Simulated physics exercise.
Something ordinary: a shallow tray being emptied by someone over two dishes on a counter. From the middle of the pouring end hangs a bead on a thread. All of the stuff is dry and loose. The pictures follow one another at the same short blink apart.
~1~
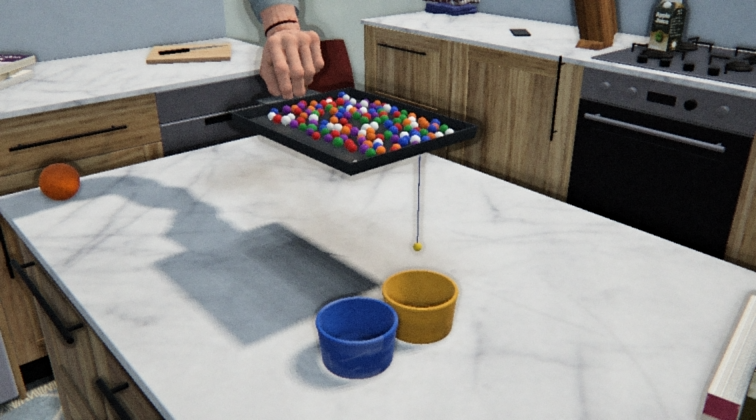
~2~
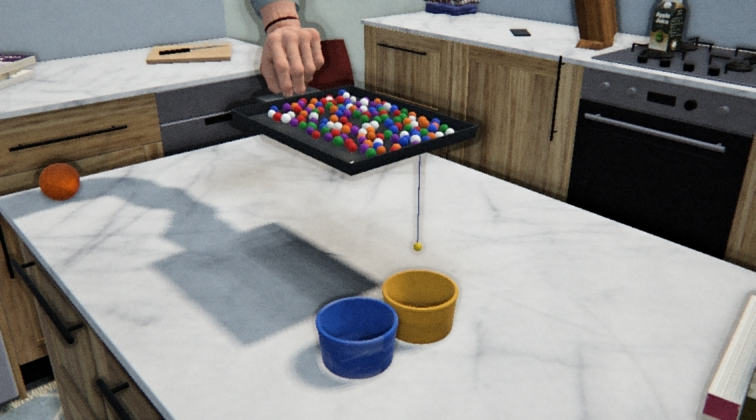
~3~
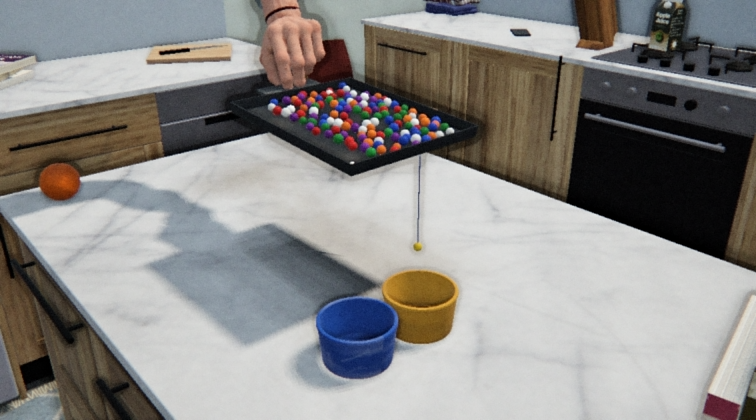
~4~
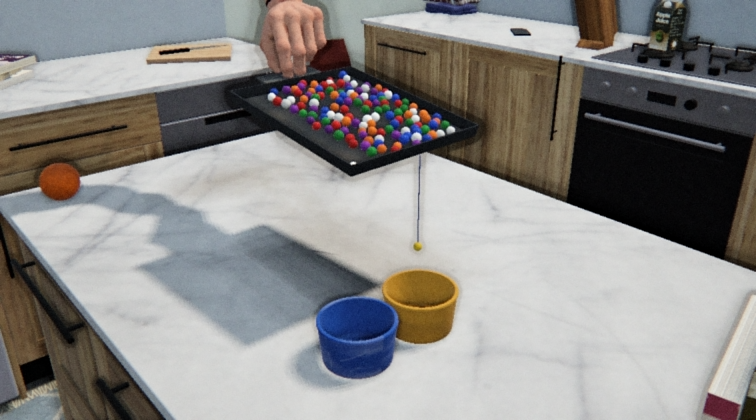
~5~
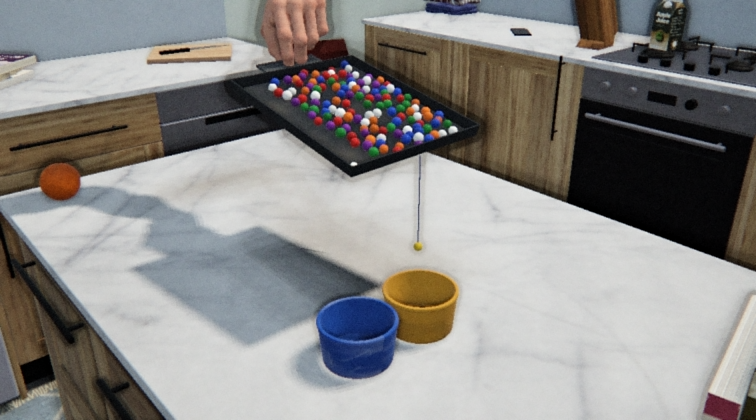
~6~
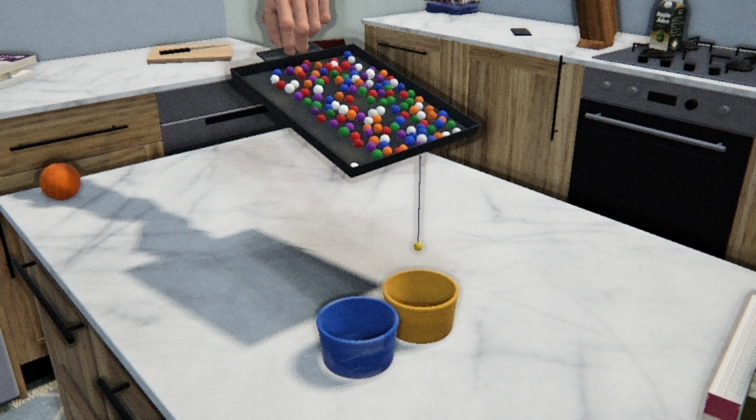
A hand holds a dark tray of colorful round beads nearly level above a blue dish and a yellow dish on a marble counter. The hand gradually tilts the tray, its near corner lowest, and the beads shift across it, baring more of the dark surface at the left.
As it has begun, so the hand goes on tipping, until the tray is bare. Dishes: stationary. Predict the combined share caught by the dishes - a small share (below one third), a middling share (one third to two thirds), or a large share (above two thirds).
A middling share, one third to two thirds.
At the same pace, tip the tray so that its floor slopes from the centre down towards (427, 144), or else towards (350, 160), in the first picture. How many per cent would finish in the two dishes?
Respectively 0 and 10 in a hundred.
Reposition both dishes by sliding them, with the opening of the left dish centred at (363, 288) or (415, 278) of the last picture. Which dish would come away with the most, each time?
One: The left dish. Two: Left.
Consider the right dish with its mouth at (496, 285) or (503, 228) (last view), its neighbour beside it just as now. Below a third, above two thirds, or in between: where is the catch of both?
Try one: Less than a third; try two: Under a third.
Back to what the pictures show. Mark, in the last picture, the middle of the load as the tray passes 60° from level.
I'd mark it close to (408, 124).
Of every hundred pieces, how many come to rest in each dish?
Left dish around 10, right dish around 40, both in a hundred.
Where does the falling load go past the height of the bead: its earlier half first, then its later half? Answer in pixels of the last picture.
The early half goes through (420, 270), the late half through (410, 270).
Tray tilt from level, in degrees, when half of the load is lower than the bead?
95 degrees.
Just after the last frame, tray tipped steeply; almost all on the tray; just a few in the left dish; just a few outside both; just a few in the air.
A moment on, tray tipped past a quarter turn; about a tenth on the tray; about a tenth in the left dish; roughly a third in the right dish; roughly a third outside both; roughly a quarter in the air.
Further on, tray tipped past a quarter turn; about a tenth in the left dish; roughly a third in the right dish; roughly half outside both.
When it is over, tray tipped past a quarter turn; about a tenth in the left dish; roughly a third in the right dish; roughly half outside both.
